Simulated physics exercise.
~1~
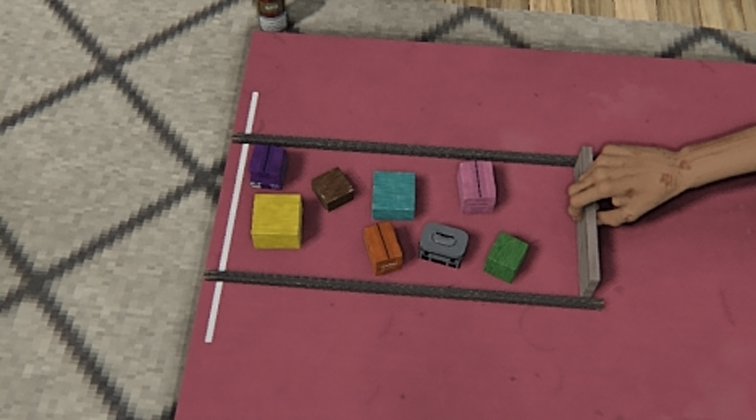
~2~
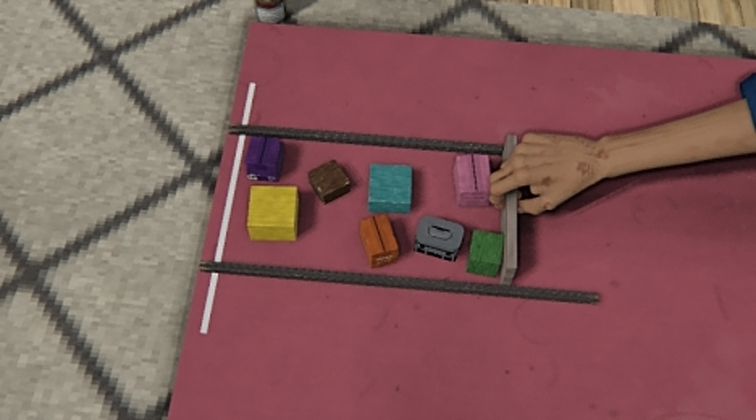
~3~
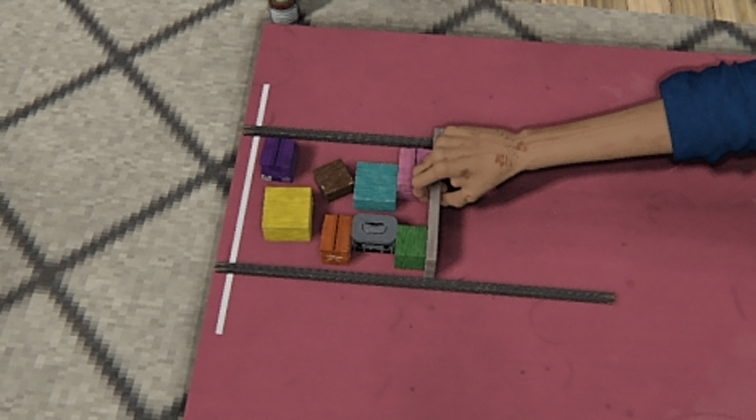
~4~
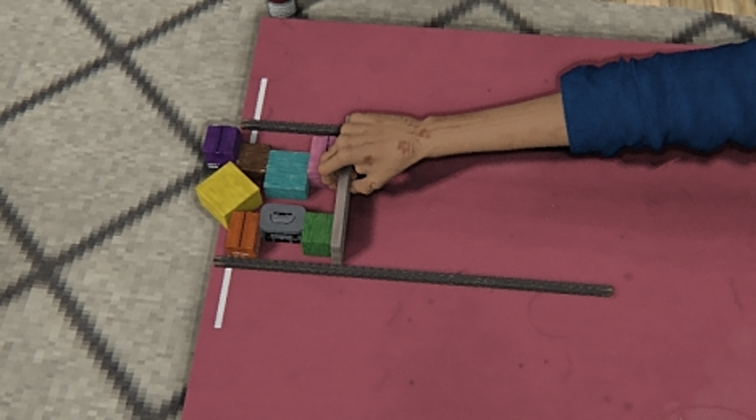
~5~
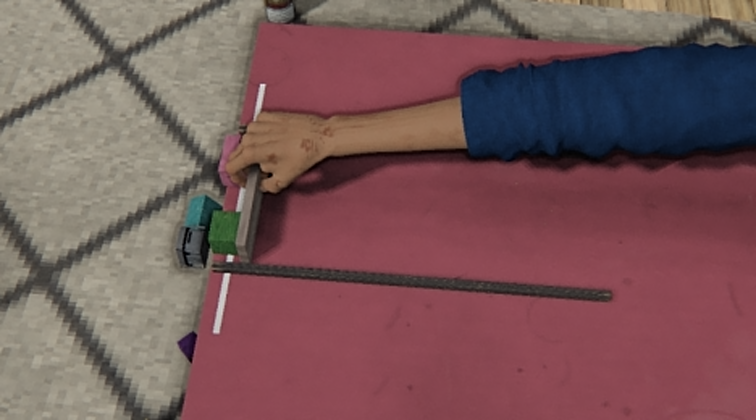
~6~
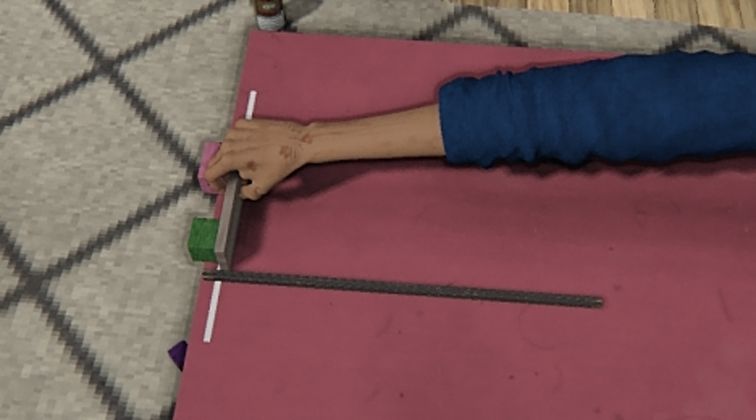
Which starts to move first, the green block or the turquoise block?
The green block starts to move first, as the board reaches it early in the push. The turquoise block only begins to shift left afterwards.
